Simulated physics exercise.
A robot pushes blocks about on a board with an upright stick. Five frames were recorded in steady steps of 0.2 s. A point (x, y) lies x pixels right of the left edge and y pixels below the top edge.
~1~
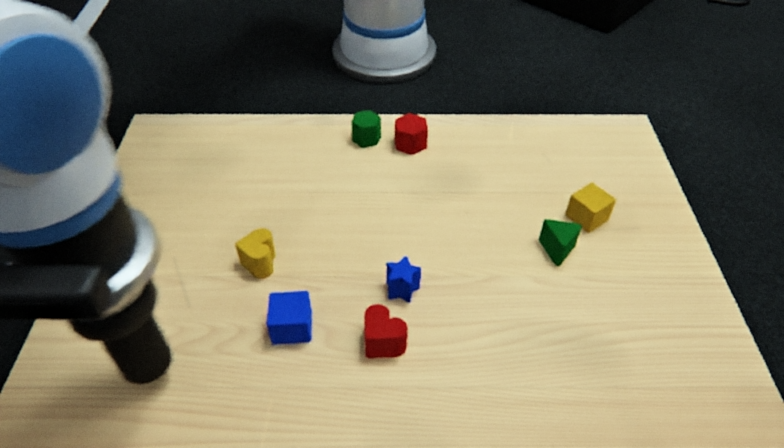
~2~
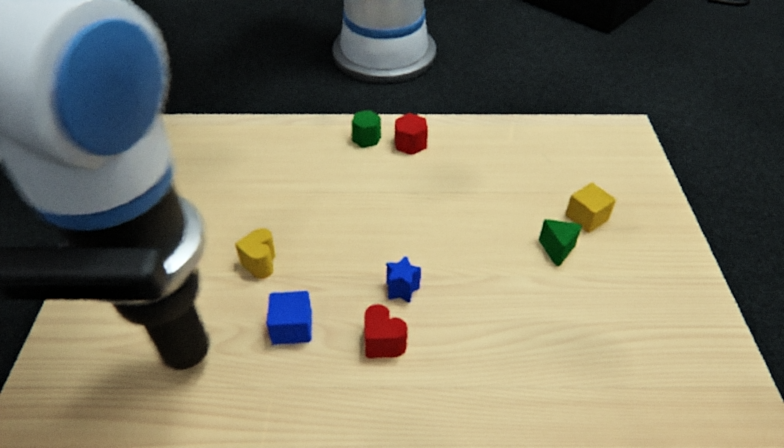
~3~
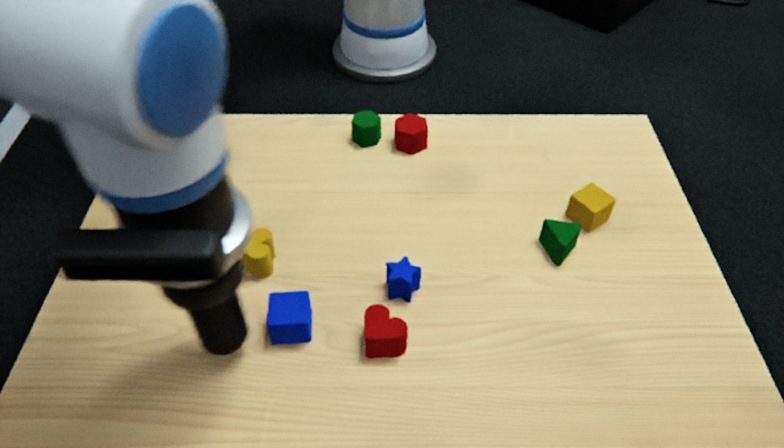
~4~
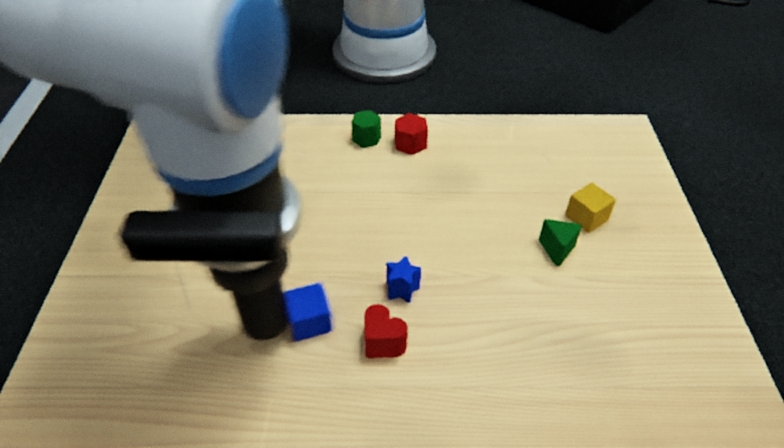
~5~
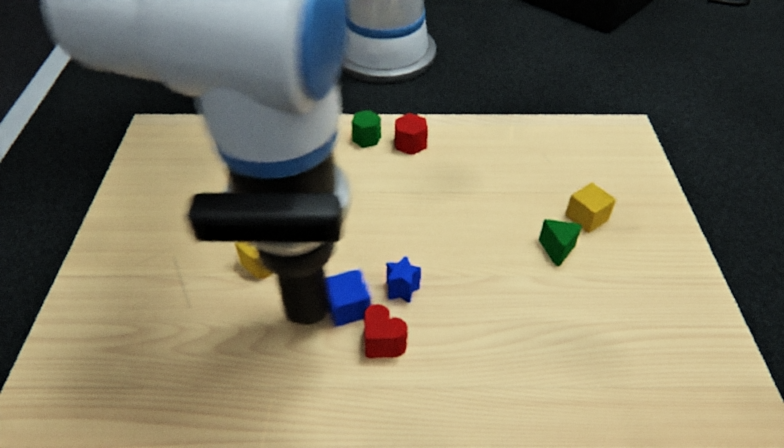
At the start, a robot arm holds a dark upright stick at the left of a wooden board scattered with small coloured blocks. The stick glides right and slightly away until it meets the blue square block, then pushes it rightward, close to the blue star and red heart, which stay still.
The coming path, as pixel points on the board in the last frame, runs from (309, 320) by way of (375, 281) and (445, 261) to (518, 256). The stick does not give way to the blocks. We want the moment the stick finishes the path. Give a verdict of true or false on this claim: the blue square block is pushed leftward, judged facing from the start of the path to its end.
The claim does not hold.
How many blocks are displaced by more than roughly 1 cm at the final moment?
It will shift two blocks.
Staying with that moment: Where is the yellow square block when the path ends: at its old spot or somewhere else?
At the end of the path, the yellow square block remains in its old spot.
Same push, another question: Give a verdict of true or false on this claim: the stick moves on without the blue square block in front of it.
That statement is not accurate.
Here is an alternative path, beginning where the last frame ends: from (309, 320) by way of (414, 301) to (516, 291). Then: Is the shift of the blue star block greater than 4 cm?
Yes, I think so.
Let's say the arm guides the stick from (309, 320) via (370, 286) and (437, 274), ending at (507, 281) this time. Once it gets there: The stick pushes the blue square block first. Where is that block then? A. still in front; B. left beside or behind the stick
Answer: A.
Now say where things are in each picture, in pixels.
Lower end of the stick (147, 362), tops of blocks, blue square block (288, 307), blue star block (403, 269), green three-sided block (564, 229), yellow square block (594, 196), in the first picture.
Stick (185, 349), blocks as before, in the second picture.
Stick (225, 335), blocks as before, in the third picture.
Stick (265, 321), blue square block (307, 301), in the fourth picture.
Stick (306, 306), blue square block (347, 287), blue star block (403, 269), green three-sided block (564, 229), yellow square block (594, 196), in the fifth picture.
What follows on the original path. One third of the way, stick (375, 267); blue square block (417, 258), turned 30° clockwise; blue star block (452, 259), turned 15° clockwise.
Two thirds of the way, stick (446, 247); blue square block (489, 246), turned 45° clockwise; blue star block (521, 258), turned 30° clockwise.
At the end, stick (521, 242); blue square block (560, 254), turned 65° clockwise; blue star block (586, 276), turned 55° clockwise; green three-sided block not moved; yellow square block not moved.
